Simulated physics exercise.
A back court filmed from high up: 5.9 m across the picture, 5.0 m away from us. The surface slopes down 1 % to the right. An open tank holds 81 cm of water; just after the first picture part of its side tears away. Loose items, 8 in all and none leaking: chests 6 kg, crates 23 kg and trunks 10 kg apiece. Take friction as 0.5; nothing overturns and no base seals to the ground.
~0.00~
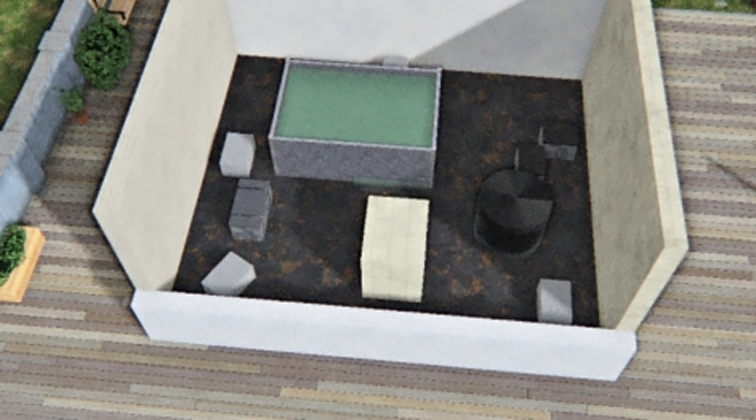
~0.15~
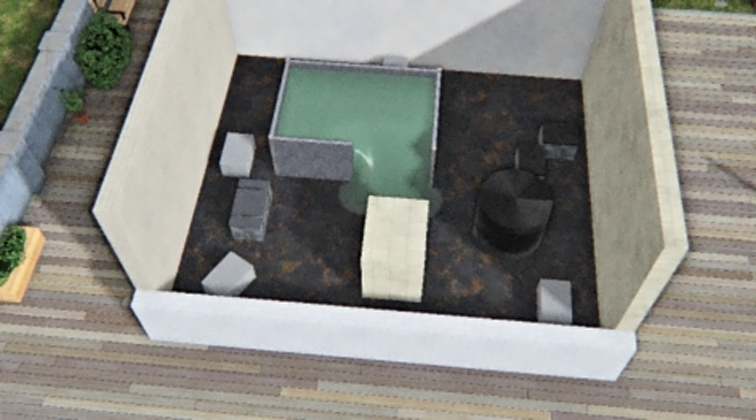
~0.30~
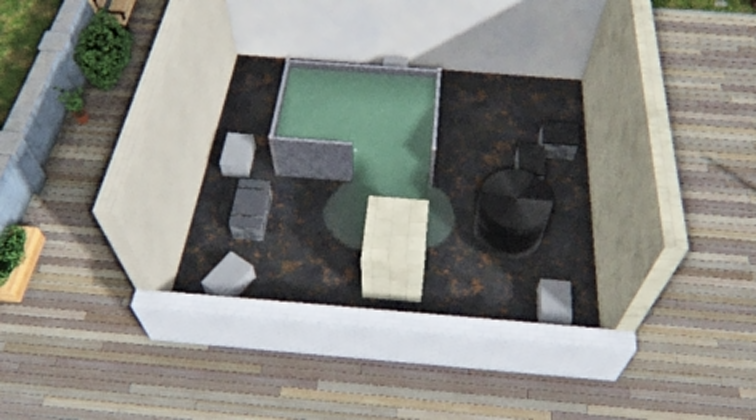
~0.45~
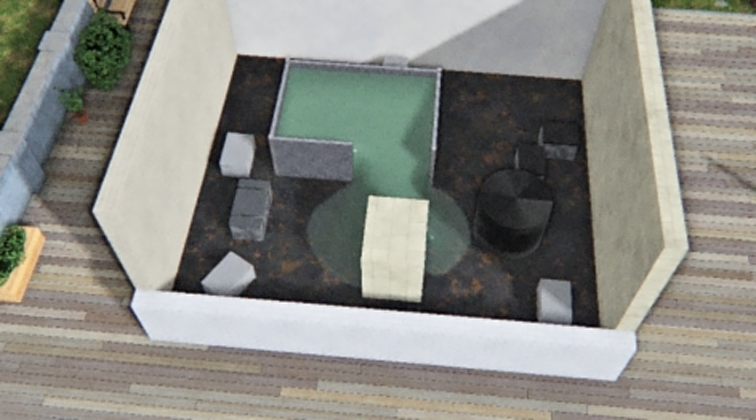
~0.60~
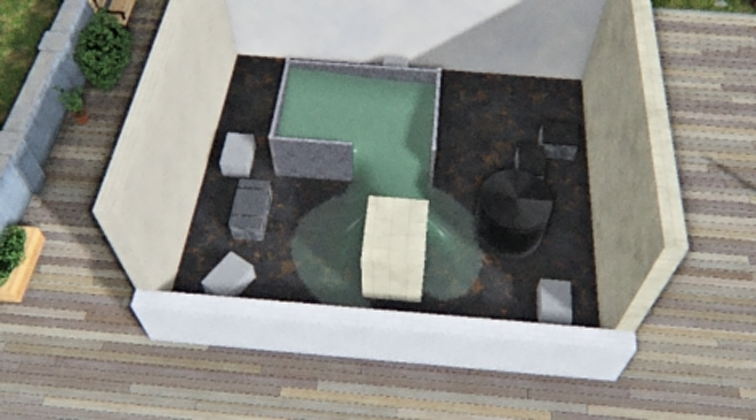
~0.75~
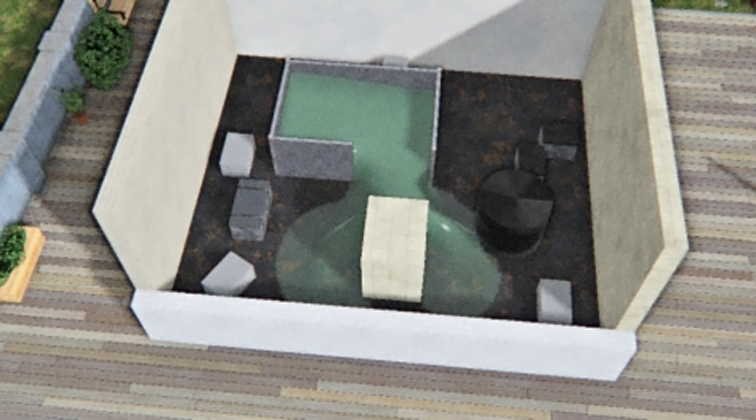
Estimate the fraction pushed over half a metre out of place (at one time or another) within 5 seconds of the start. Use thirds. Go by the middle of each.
It is two thirds or more.
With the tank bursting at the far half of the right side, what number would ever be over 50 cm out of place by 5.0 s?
Then 4.
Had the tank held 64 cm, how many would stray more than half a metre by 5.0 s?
Then 5.
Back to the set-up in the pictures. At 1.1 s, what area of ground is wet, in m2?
Roughly 10.5 m2.
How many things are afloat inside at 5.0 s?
5 of them.
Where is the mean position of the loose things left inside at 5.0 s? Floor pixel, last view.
Near (395, 115).
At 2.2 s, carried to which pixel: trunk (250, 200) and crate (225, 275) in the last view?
Around (206, 189) and (197, 257).
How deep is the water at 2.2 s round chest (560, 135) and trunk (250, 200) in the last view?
About 0 and 7 cm.
After 1.1 s 0 of 8 are over 50 cm from their spots; 0 afloat.
After 2.2 s 2 of 8 are over 50 cm from their spots; 2 afloat.
After 3.5 s 5 of 8 are over 50 cm from their spots; 3 afloat.
After 5.0 s 6 of 8 are over 50 cm from their spots, and 6 have been at some point; 5 afloat.
